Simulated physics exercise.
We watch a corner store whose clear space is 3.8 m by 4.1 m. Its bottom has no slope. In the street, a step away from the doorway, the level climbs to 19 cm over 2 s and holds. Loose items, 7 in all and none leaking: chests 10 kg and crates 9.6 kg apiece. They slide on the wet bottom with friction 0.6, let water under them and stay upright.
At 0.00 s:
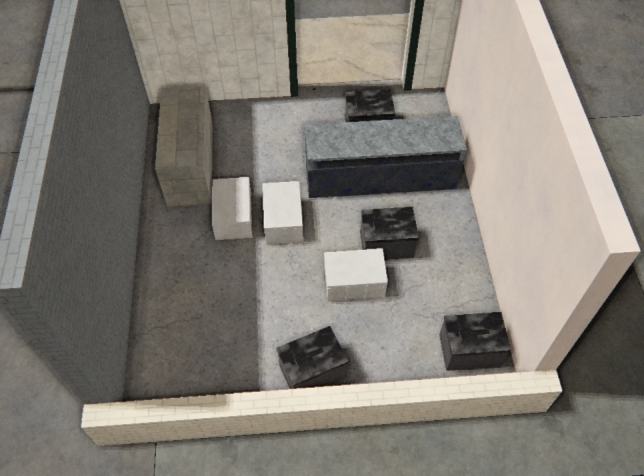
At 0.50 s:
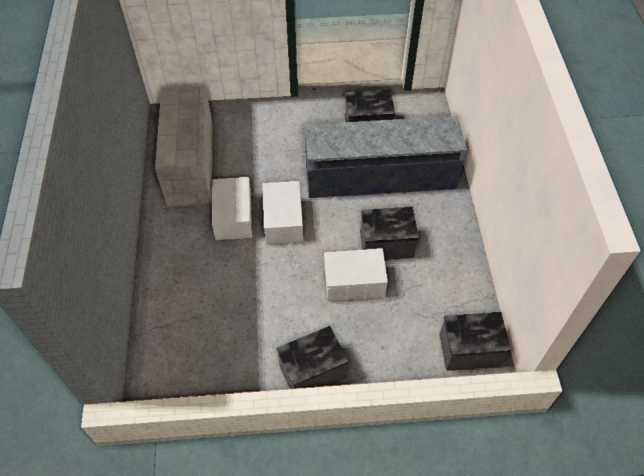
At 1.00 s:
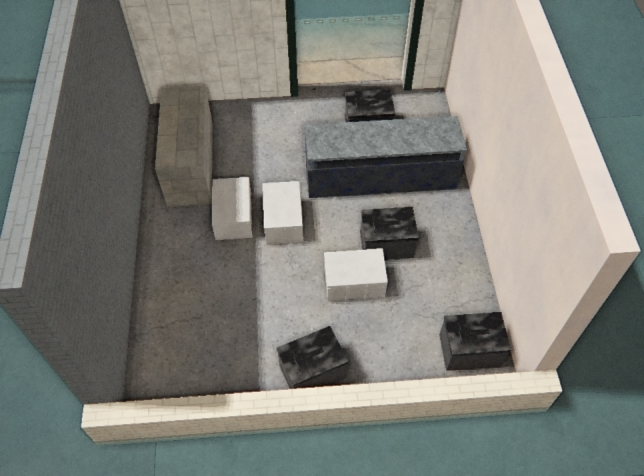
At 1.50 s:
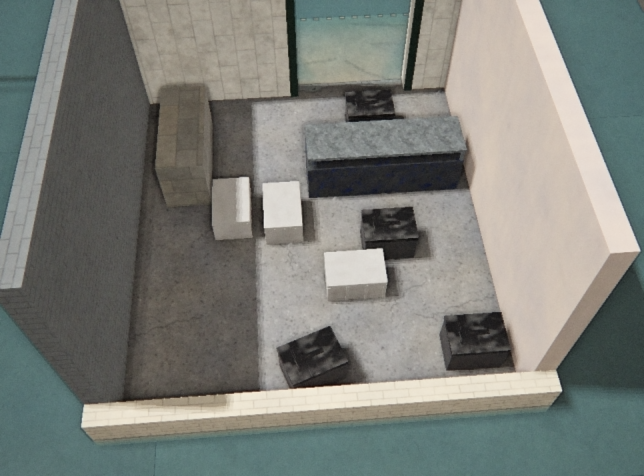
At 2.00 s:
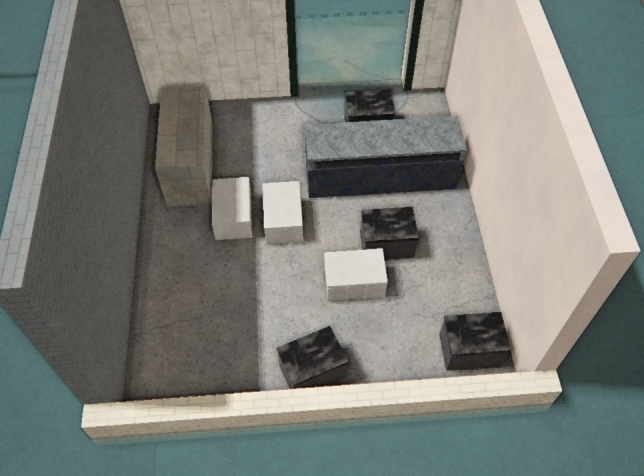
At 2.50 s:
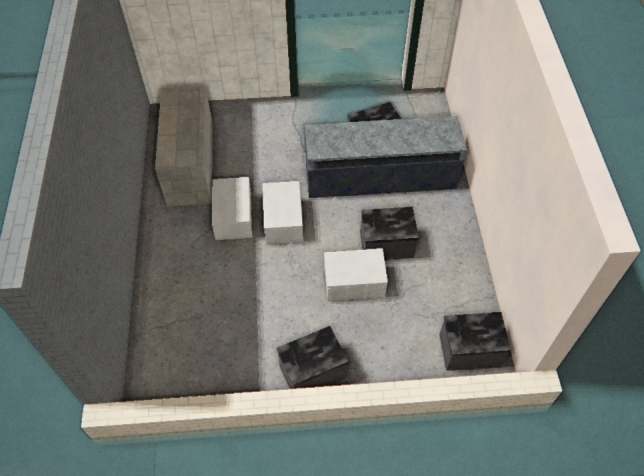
Teal water spreads over the ground outside a small walled store, rises in the doorway at the back, then enters and shifts the dark box nearest the opening, while the other boxes and the long counter stay still.
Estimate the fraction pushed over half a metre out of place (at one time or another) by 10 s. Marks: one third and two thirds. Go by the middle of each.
Share: Between one and two thirds.
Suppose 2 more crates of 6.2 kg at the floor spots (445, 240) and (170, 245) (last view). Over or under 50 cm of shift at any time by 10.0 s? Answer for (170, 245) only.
It is more.
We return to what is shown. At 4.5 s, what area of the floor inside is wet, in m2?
Roughly 6.5 m2.
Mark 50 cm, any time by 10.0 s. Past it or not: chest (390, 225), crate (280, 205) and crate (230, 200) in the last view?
In that order: Short of it, under, over.
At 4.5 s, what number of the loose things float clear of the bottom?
At that moment 1.
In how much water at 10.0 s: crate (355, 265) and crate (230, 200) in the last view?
About 5 and 12 cm.
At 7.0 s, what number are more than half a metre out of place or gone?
By then 1.
After 3.5 s 0 of 7 are over 50 cm from their spots; 1 afloat.
After 4.5 s 1 of 7 are over 50 cm from their spots; 1 afloat.
After 7.0 s 1 of 7 are over 50 cm from their spots; 1 afloat.
After 10.0 s 3 of 7 are over 50 cm from their spots, and 3 have been at some point; 4 afloat.
